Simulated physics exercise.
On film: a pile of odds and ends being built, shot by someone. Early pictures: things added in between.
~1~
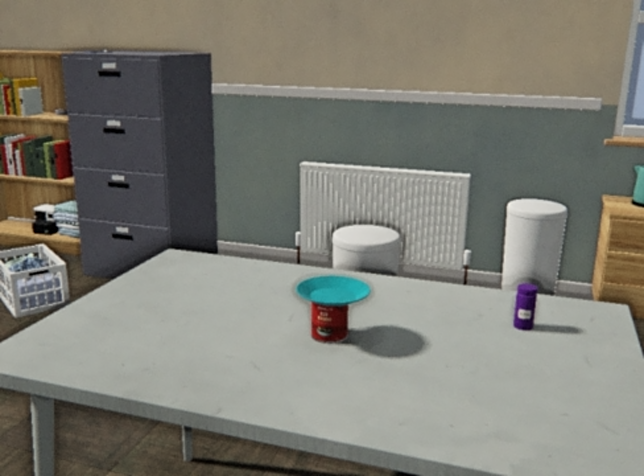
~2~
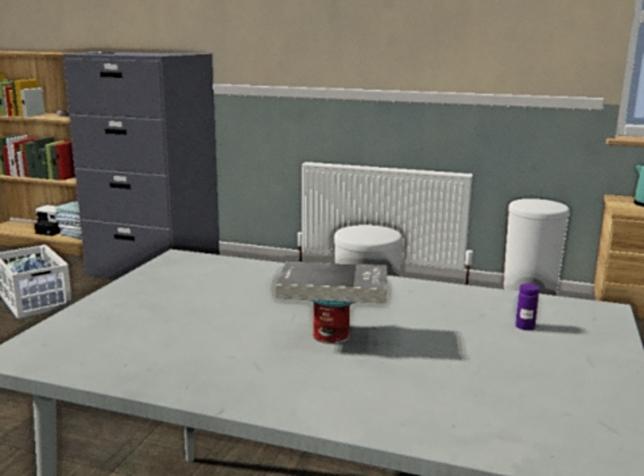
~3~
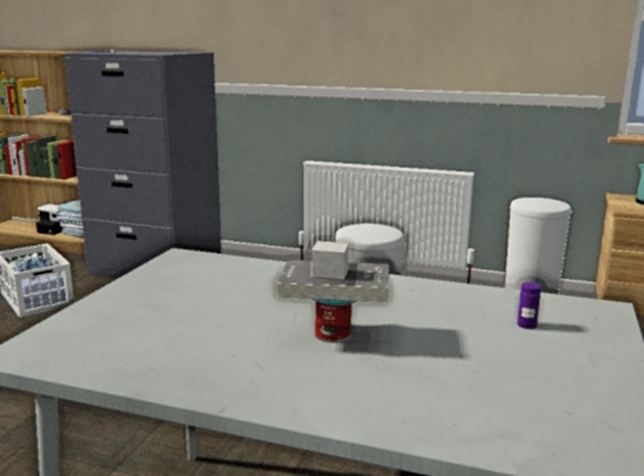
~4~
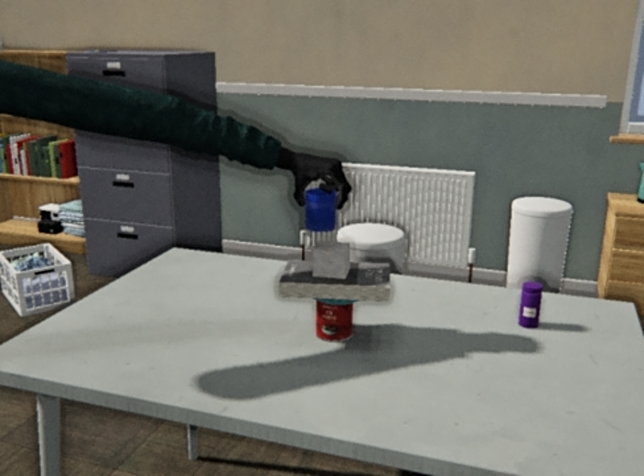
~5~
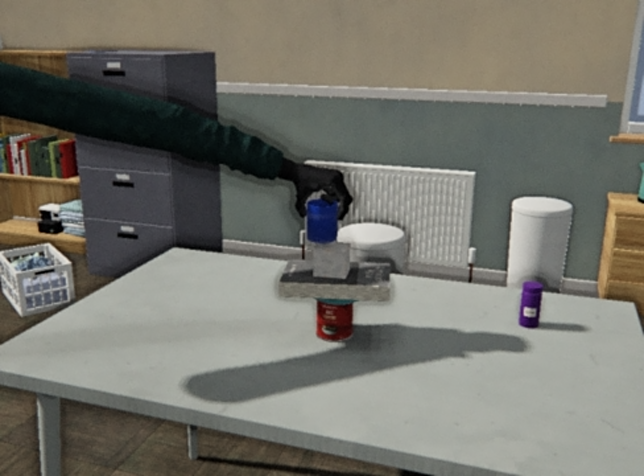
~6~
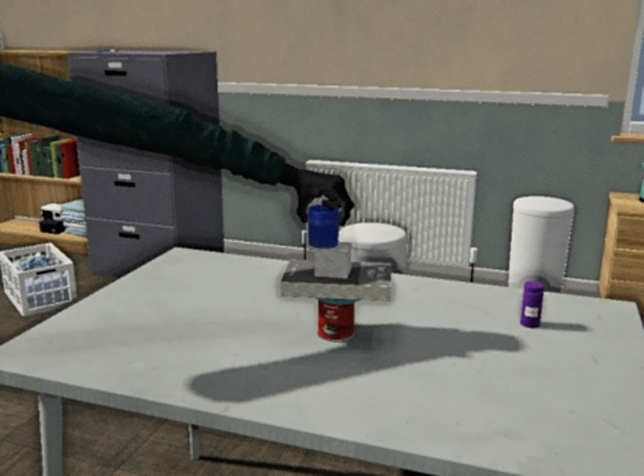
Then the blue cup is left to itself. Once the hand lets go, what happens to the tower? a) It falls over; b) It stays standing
The answer is b.
Then, 0.40 s after the last picture, nothing has stirred.
Then, 1.20 s after the last picture, blue cup resting near (323, 227).
At rest, all 6 in place. Seen from the same camera at the end, blue cup near (323, 227). The pile holds.
